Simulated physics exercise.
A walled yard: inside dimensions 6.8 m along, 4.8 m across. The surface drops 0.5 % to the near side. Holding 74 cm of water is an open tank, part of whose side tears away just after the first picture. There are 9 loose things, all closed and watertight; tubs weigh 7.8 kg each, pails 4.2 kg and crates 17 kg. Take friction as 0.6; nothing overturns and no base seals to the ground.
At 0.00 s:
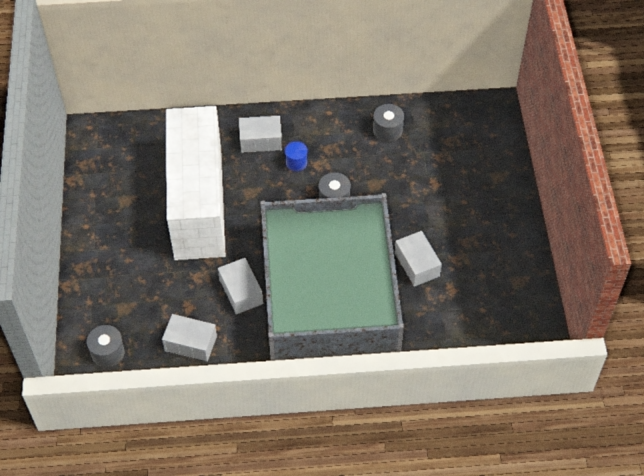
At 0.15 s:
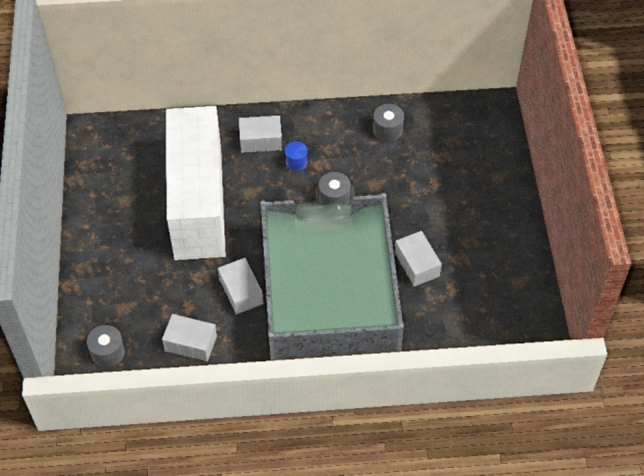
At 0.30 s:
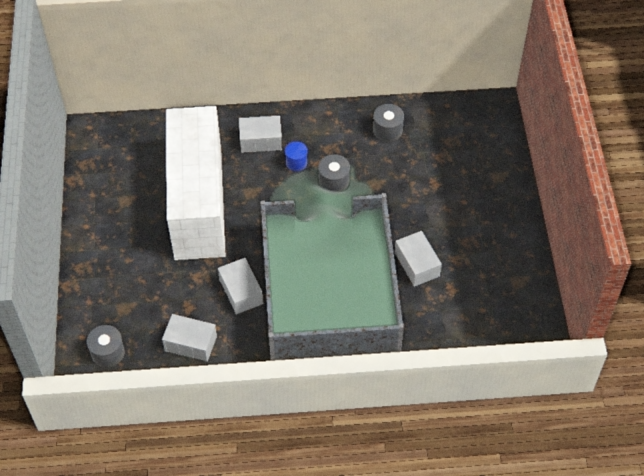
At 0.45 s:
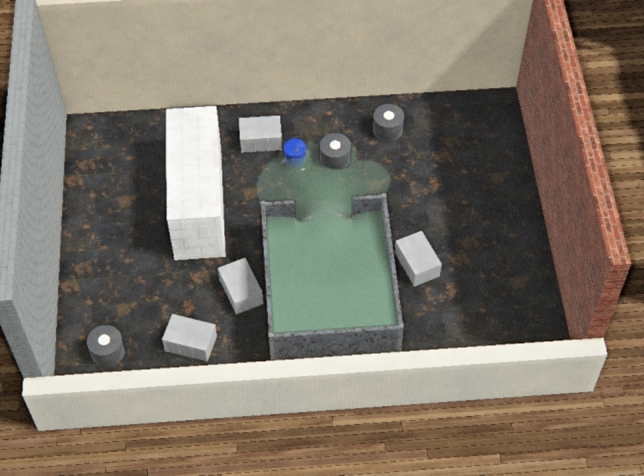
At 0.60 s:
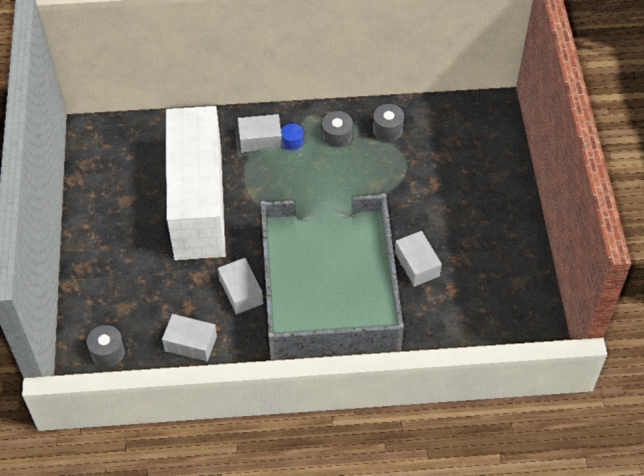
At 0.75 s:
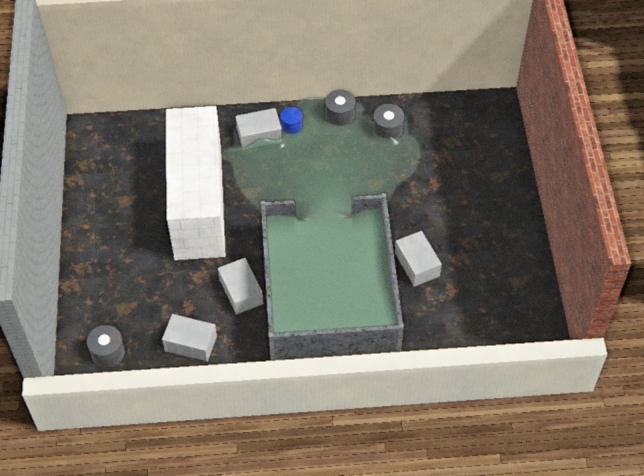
Greenish water spills from a dark-walled tank in a walled yard with a mottled dark floor, seen from high above the near wall. A tall white block stands left of the tank, with grey crates, dark round pails and a blue pail scattered about. Through a gap in the tank's far side, water fans out, pushing a dark pail, then the blue one, toward the back wall and slightly nudging a crate.
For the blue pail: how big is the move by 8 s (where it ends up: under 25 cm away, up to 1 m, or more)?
The way I see it, it gets displaced a long stretch.
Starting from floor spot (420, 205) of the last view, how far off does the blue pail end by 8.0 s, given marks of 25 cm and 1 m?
In the end it keeps its place.
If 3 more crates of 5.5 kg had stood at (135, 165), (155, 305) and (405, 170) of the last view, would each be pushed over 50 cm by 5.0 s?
Taking them in order: Far enough, not far enough and far enough.
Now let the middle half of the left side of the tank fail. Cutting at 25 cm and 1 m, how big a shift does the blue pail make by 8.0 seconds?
With that failure, the blue pail moves slightly.
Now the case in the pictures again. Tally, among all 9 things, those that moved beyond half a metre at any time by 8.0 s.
All told, that gives 5.
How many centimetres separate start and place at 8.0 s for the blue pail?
400 cm.
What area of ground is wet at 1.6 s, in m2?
Somewhere about 13 m2, give or take.
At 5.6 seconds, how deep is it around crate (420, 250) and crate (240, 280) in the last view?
Around 3 cm and 4 cm.
After 1.6 s the blue pail is near (284, 92), 1.0 m from its start, afloat; 4 afloat.
After 3.6 s the blue pail is near (197, 105), 1.7 m from its start, afloat; 2 afloat.
After 5.6 s the blue pail is near (72, 159), 3.2 m from its start, afloat; 2 afloat.
After 8.0 s the blue pail is near (68, 321), 4.1 m from its start, afloat; 8 afloat.
